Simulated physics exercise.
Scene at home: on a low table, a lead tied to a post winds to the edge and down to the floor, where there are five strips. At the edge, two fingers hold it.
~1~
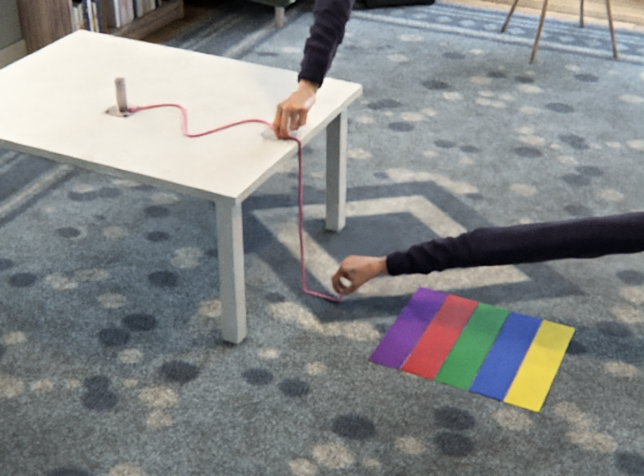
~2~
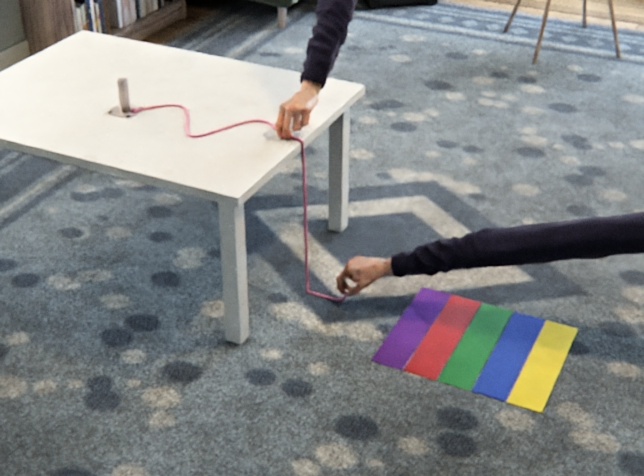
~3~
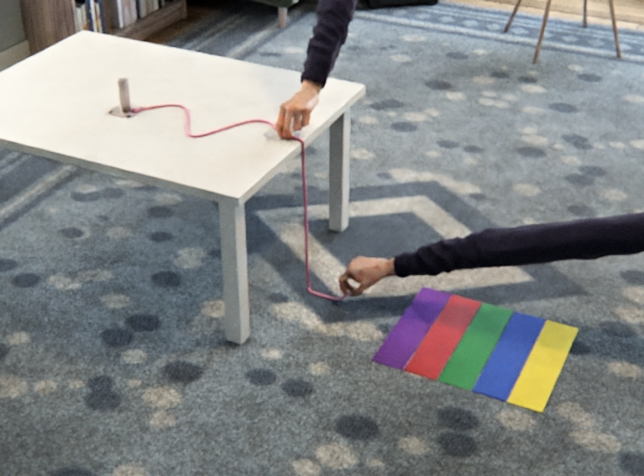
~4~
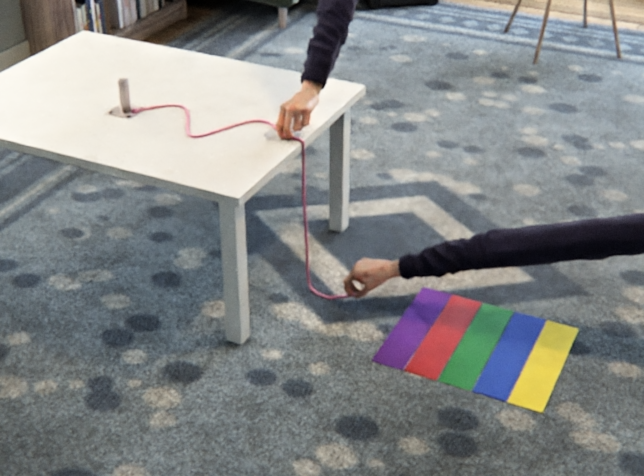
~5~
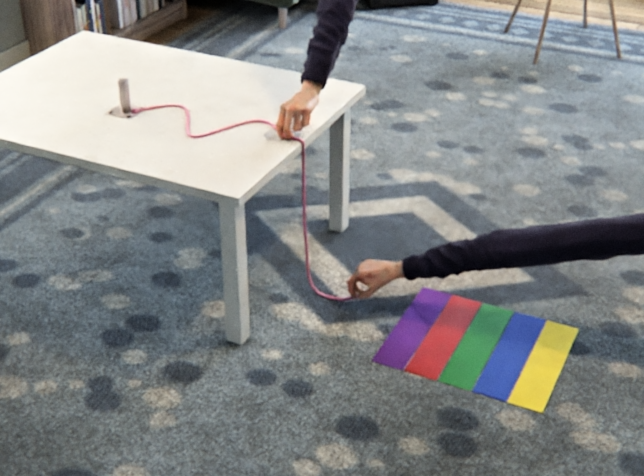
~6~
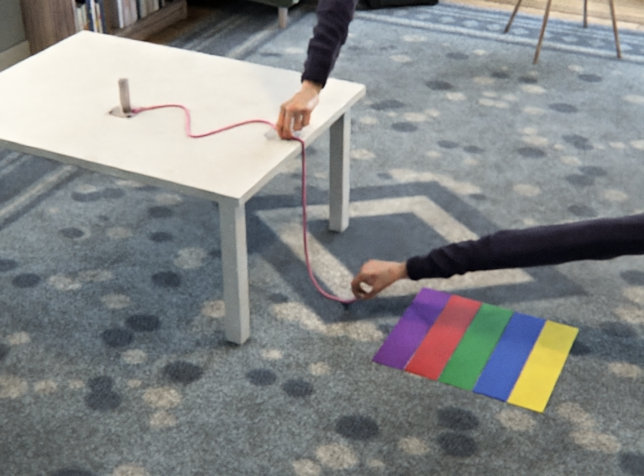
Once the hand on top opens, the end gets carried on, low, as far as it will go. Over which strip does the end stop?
Over the yellow strip.
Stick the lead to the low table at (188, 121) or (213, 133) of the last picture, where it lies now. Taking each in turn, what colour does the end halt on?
Try 1: Blue; try 2: Green.
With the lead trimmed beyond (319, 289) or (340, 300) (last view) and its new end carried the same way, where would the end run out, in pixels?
Case by case it comes to about (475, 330) and then about (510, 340).
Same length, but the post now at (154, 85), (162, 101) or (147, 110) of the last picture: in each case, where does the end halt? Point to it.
Try by try, about (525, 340), (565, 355) and (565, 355).
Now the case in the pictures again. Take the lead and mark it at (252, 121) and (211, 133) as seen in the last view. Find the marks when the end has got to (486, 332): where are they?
Point 1 - (301, 152); point 2 - (262, 136).
A little later, end near (486, 332); over green.
Next, end near (523, 342); over blue.
When it is tight, end near (545, 348); over yellow. The yellow one.
